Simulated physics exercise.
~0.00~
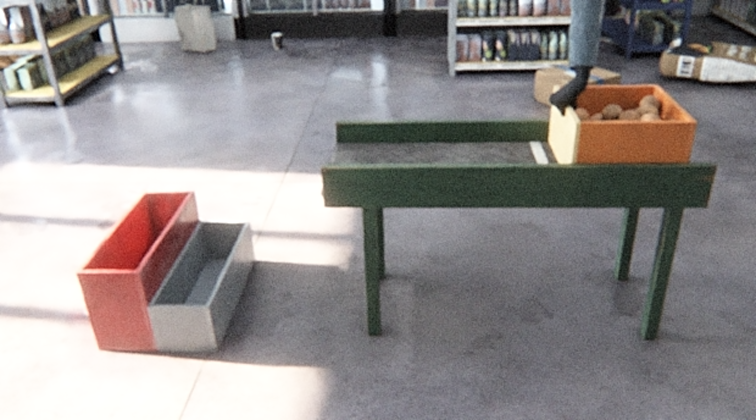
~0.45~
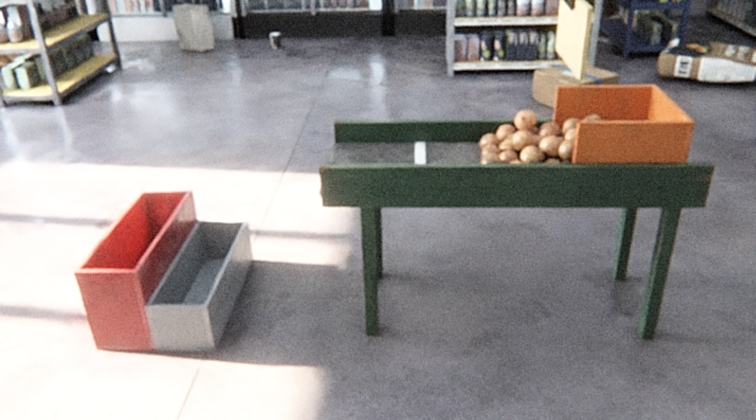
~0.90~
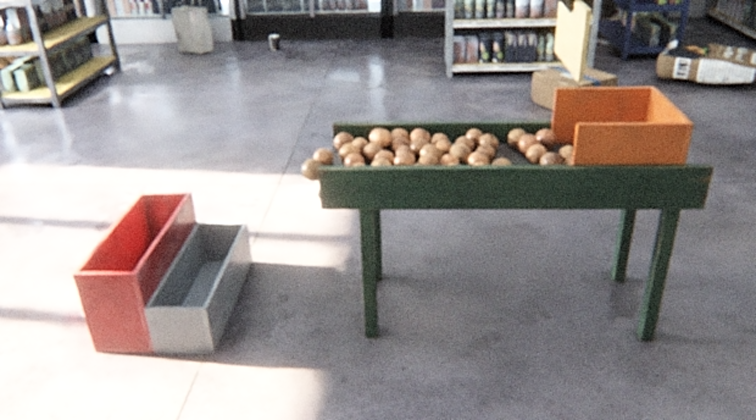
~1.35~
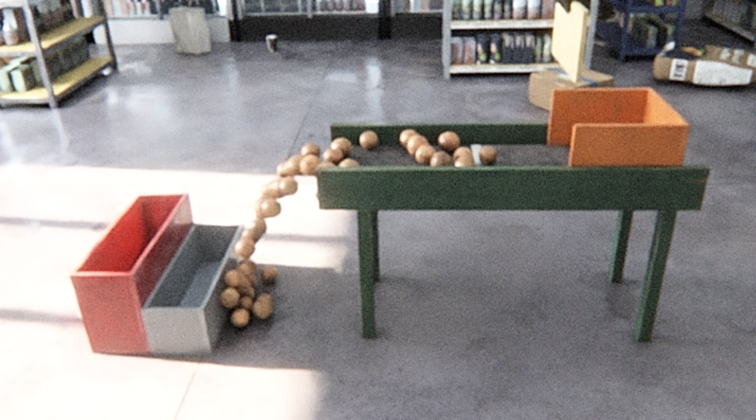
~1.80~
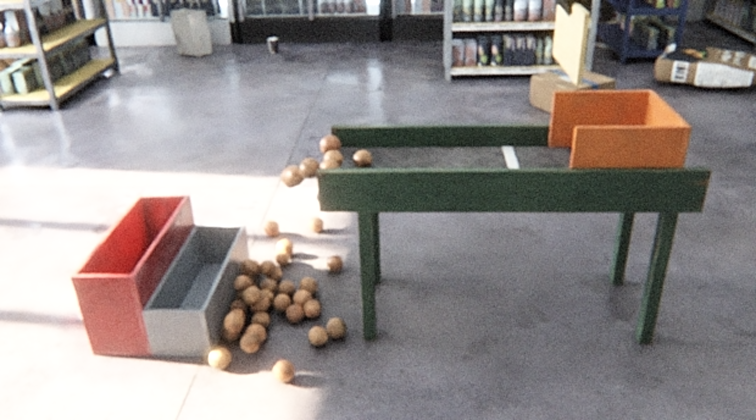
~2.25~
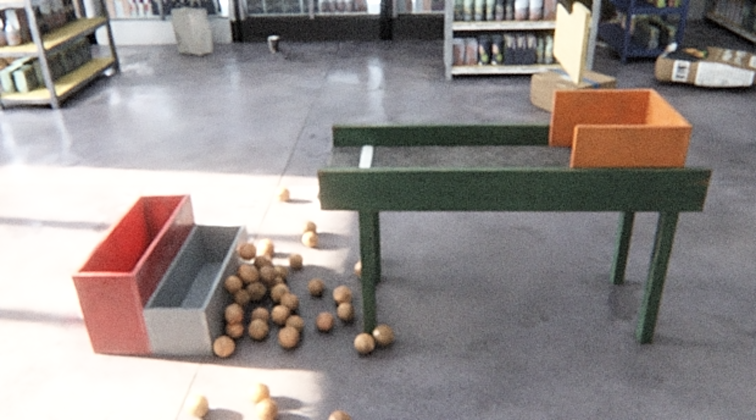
Green conveyor belt carrying brown onions left from an orange pen and spilling them onto the floor short of a grey bin.
